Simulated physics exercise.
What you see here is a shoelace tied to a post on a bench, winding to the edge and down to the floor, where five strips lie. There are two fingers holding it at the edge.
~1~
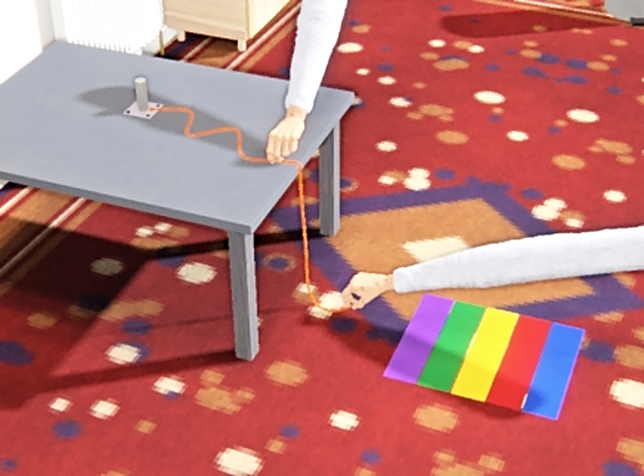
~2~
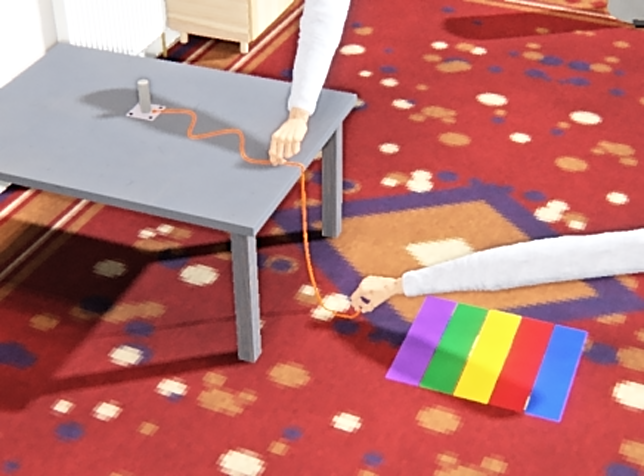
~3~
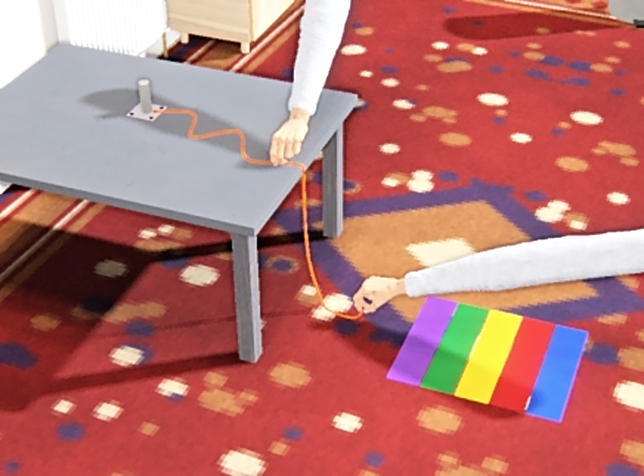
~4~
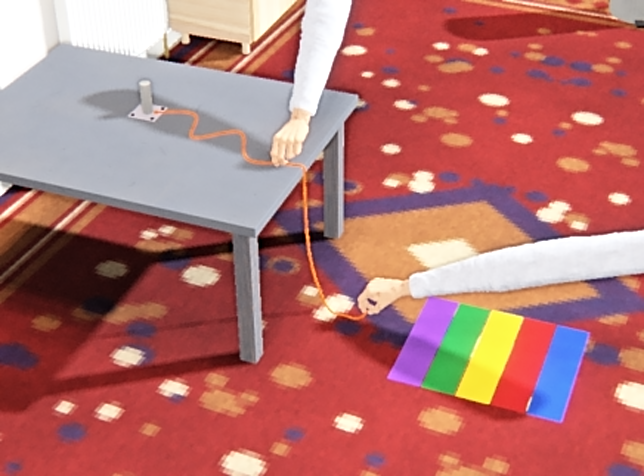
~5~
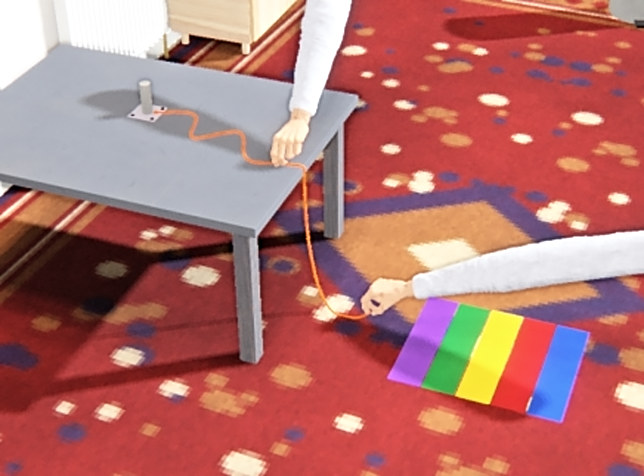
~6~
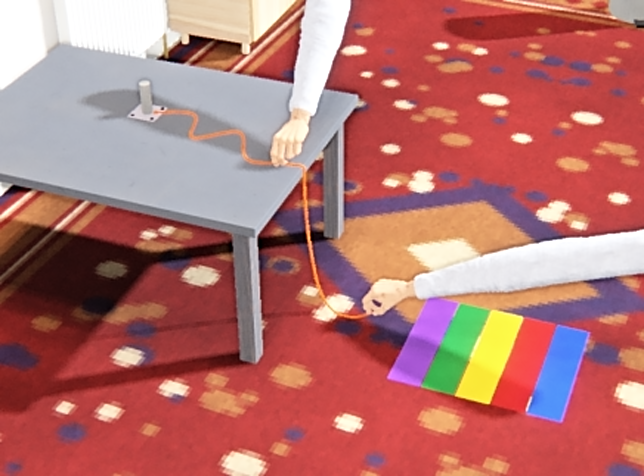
A hand near the floor drew the loose end of an orange cord slightly right, toward some colored strips, then barely moved, while another hand held the cord at the gray table's edge.
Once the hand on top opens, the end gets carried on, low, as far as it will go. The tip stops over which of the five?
Over the red strip.
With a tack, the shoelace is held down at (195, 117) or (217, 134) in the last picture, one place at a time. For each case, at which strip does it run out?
Try 1 - red; try 2 - yellow.
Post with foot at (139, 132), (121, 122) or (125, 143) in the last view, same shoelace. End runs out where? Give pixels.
Try by try: (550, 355), (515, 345) and (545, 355).
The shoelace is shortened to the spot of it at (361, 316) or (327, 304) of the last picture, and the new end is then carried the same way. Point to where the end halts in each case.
First try near (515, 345), second near (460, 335).
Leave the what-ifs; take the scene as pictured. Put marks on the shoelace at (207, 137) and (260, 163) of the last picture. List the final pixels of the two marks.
Final positions are (239, 140) and (325, 179), in that order.
Early on, end near (481, 338); over yellow.
Midway, end near (513, 345); over red.
At the end of the slack, end near (532, 350); over red. It gets as far as the red strip.
